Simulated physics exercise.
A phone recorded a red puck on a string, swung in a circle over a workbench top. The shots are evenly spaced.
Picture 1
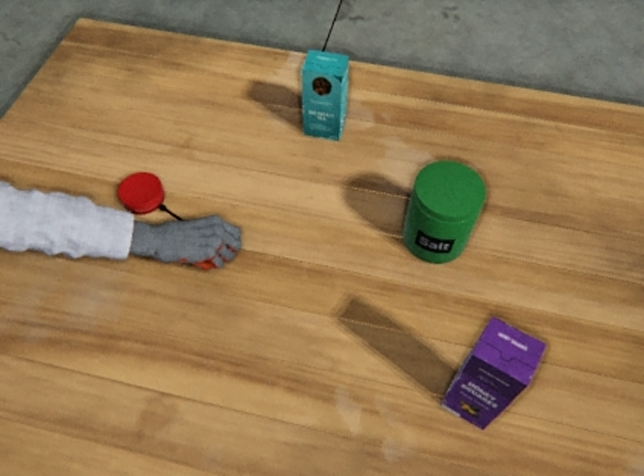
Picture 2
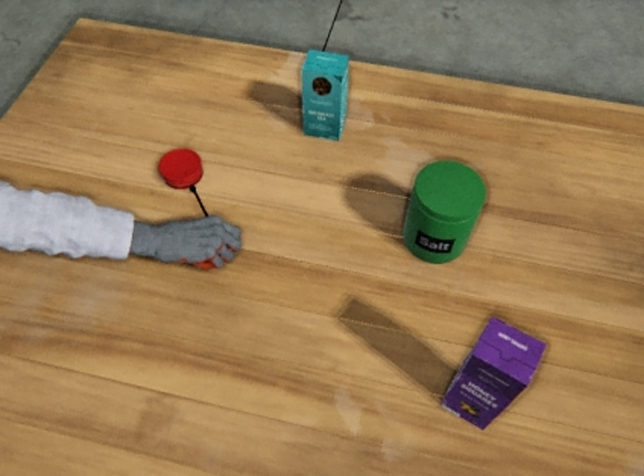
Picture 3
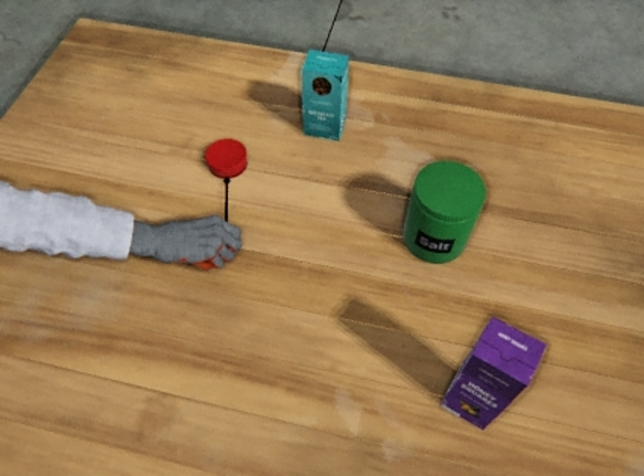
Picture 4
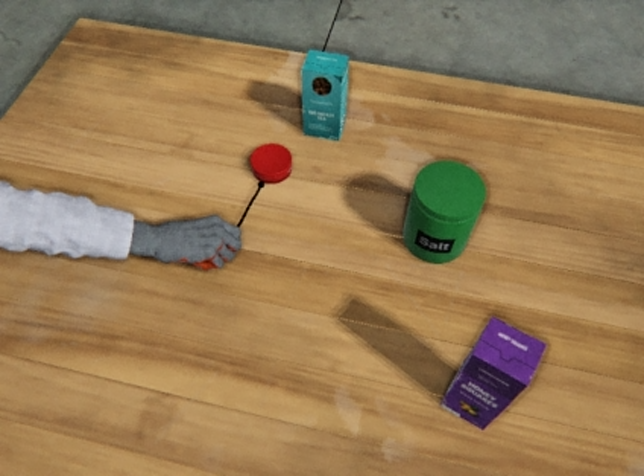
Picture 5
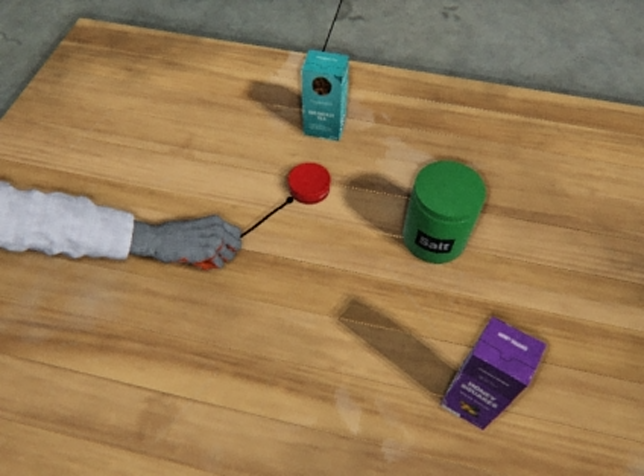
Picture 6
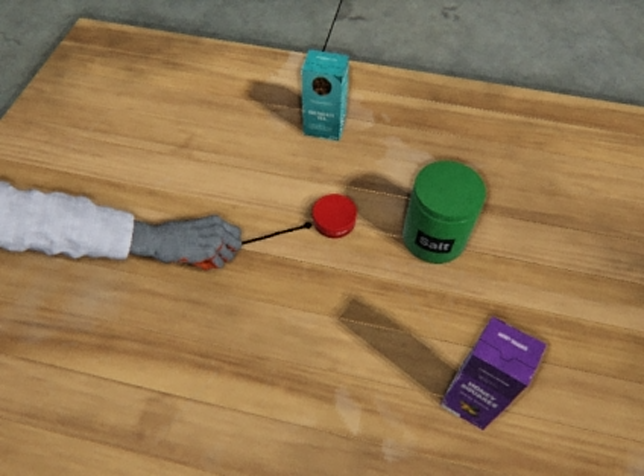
On a wooden workbench, a gray-gloved hand swung a red puck on a string clockwise, from its upper left over to its right, while the turquoise carton, green canister and purple carton stayed still.
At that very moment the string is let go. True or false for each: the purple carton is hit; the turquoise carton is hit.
Purple carton is hit: False; turquoise carton is hit: False.
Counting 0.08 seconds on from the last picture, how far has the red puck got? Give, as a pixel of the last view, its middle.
By then it is at (354, 302).
Then, 0.08 s later than the last view, puck near (354, 302).
Then, 0.20 s later than the last view, puck near (386, 449).
Finally, puck off the table. The purple carton escapes it and the turquoise carton stays untouched.
